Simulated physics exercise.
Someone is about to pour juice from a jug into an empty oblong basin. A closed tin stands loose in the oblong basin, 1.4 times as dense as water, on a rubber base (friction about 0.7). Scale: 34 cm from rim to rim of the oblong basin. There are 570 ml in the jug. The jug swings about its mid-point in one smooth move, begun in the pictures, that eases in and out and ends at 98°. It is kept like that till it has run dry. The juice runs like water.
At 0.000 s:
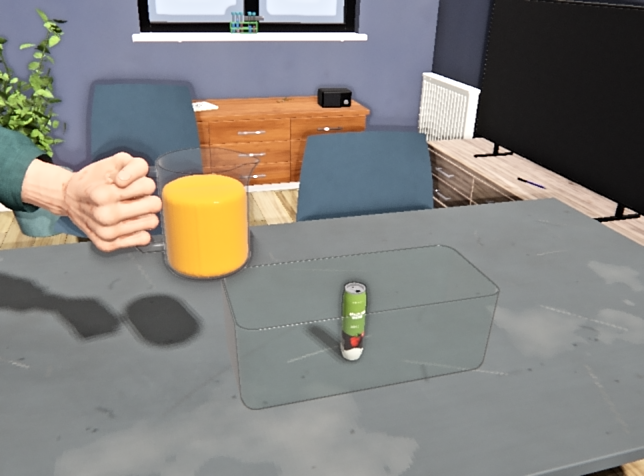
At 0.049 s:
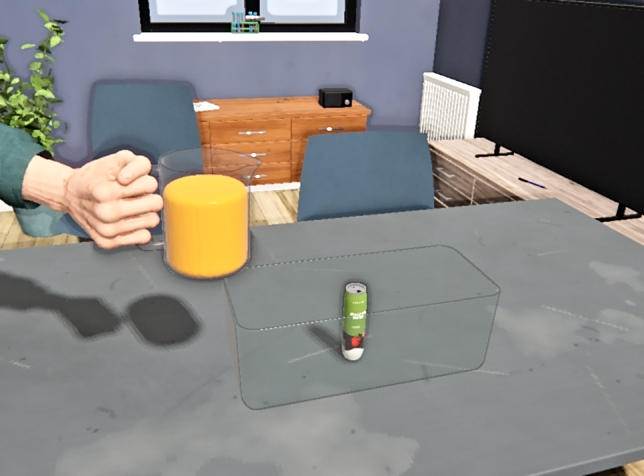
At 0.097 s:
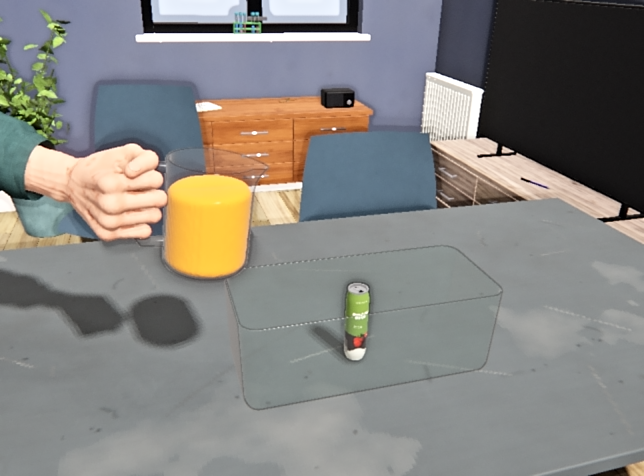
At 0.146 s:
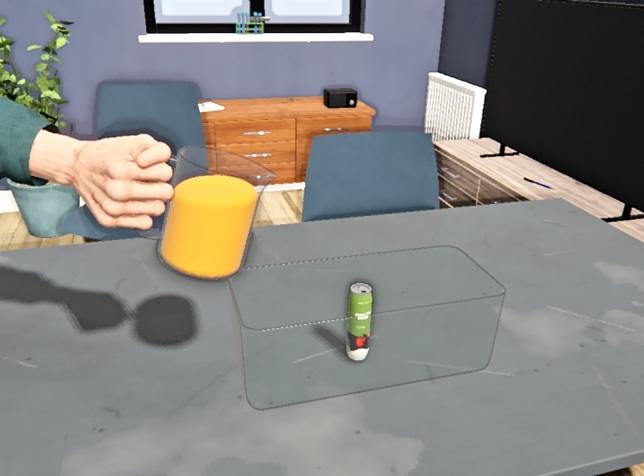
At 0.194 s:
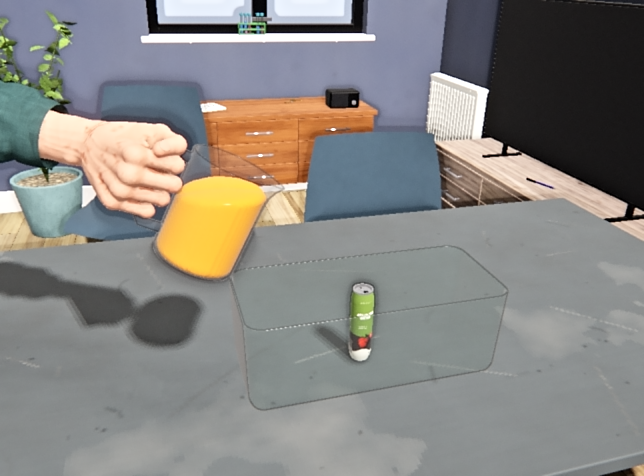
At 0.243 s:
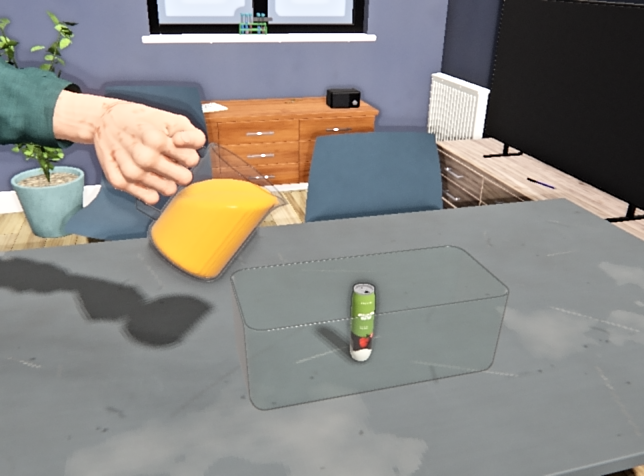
A hand tilting a clear jug of orange juice steadily to the right beside a transparent basin holding a green tin.
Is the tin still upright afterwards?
It keeps standing.
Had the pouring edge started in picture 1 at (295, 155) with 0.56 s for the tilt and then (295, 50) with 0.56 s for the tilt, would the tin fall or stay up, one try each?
First it falls; then it remains upright.
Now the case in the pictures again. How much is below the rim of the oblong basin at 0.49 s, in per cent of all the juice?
About 12 per cent.
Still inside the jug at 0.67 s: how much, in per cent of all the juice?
Near 28 in a hundred.
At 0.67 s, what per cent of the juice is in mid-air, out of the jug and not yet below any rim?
Near 16 in a hundred.
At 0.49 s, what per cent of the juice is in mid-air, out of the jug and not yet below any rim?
Near 20 in a hundred.
By 0.49 s the tilt is 94° and 68 per cent is still to pour; the tin stands where it began.
By 0.67 s the tilt is 98° and 27 per cent is still to pour; the tin stands where it began.
By 0.86 s the tilt is 98° and 10 per cent is still to pour; the tin stands where it began.
By 1.06 s the tilt is 98° and 3 per cent is still to pour; the tin stands where it began.
At rest the tin stands where it began.
